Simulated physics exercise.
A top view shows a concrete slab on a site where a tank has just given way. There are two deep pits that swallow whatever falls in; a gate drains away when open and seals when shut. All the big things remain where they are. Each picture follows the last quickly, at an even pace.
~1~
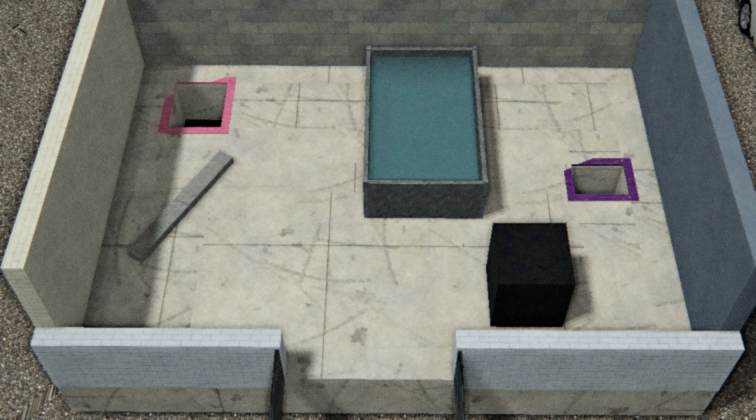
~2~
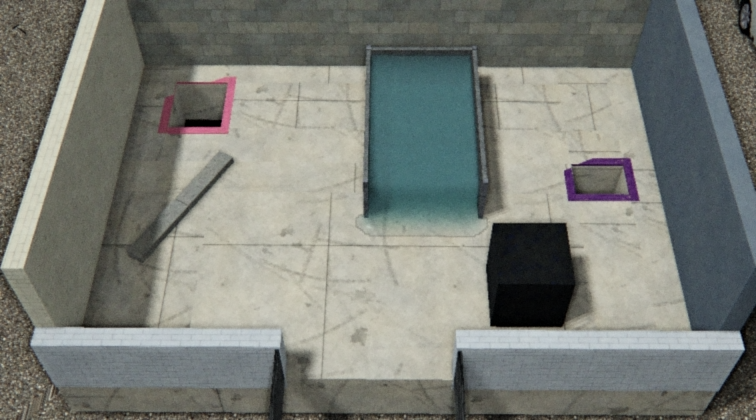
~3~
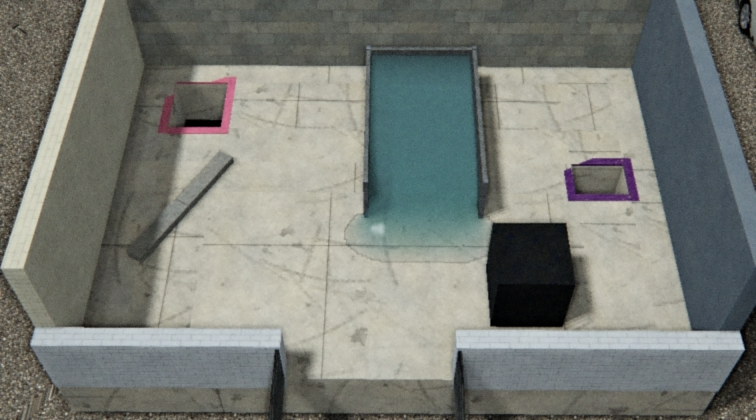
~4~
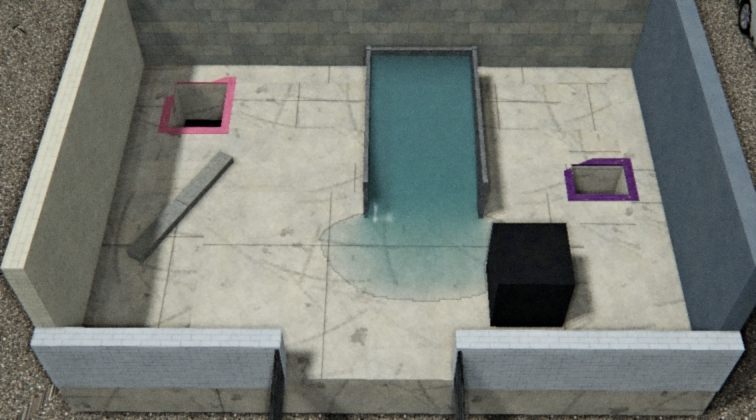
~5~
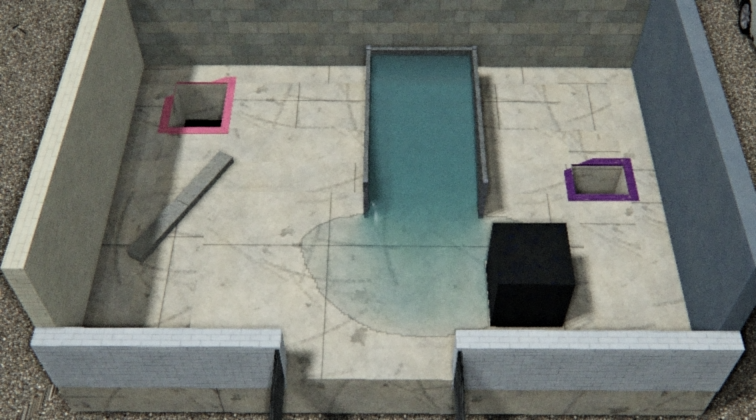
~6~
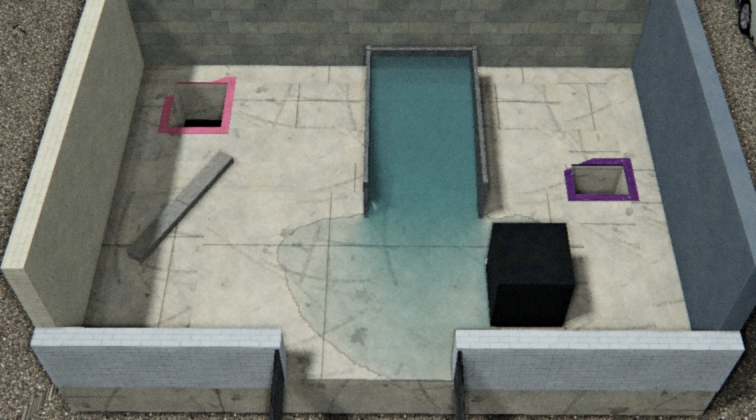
On a walled concrete slab, the near end of a tank of still, blue-green water gave way, and the water poured out, spreading forward and left across the floor and against a black block.
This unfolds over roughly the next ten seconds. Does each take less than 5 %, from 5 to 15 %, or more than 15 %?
At the end, the gate is a major outlet here - beyond fifteen per cent, the pink pit is a minor outlet here - below five per cent, the purple pit is a middling outlet here - five to fifteen per cent.
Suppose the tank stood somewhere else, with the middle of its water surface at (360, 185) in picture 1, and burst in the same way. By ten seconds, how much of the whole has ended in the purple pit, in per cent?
Per cent: Purple 0.
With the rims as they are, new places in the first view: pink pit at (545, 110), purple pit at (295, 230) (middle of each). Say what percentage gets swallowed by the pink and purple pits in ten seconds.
My answer: Pink gets 8 percent, purple gets 0 percent.
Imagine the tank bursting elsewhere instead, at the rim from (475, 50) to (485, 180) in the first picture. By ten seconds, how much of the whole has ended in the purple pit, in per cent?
The purple pit takes 50 per cent.
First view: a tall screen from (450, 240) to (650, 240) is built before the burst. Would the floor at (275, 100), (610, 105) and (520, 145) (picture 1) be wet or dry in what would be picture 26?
Point by point: First spared, next swamped, last spared.
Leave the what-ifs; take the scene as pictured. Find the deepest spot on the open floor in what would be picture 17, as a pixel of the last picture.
I'd point to about (475, 362).
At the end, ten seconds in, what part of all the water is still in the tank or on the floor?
That works out to about 30 per cent.
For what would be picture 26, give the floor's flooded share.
I'd say close to 40 per cent.
A moment on, water covers 25 % of the floor; the gate 7 %, the pink pit 0 %, the purple pit 0 %.
Next, water covers 35 % of the floor; the gate 20 %, the pink pit 0 %, the purple pit 0 %.
Then, water covers 40 % of the floor; the gate 38 %, the pink pit 0 %, the purple pit 1 %.
Later, water covers 60 % of the floor; the gate 52 %, the pink pit 0 %, the purple pit 6 %.
In the end, water covers 65 % of the floor; the gate 59 %, the pink pit 1 %, the purple pit 10 %.
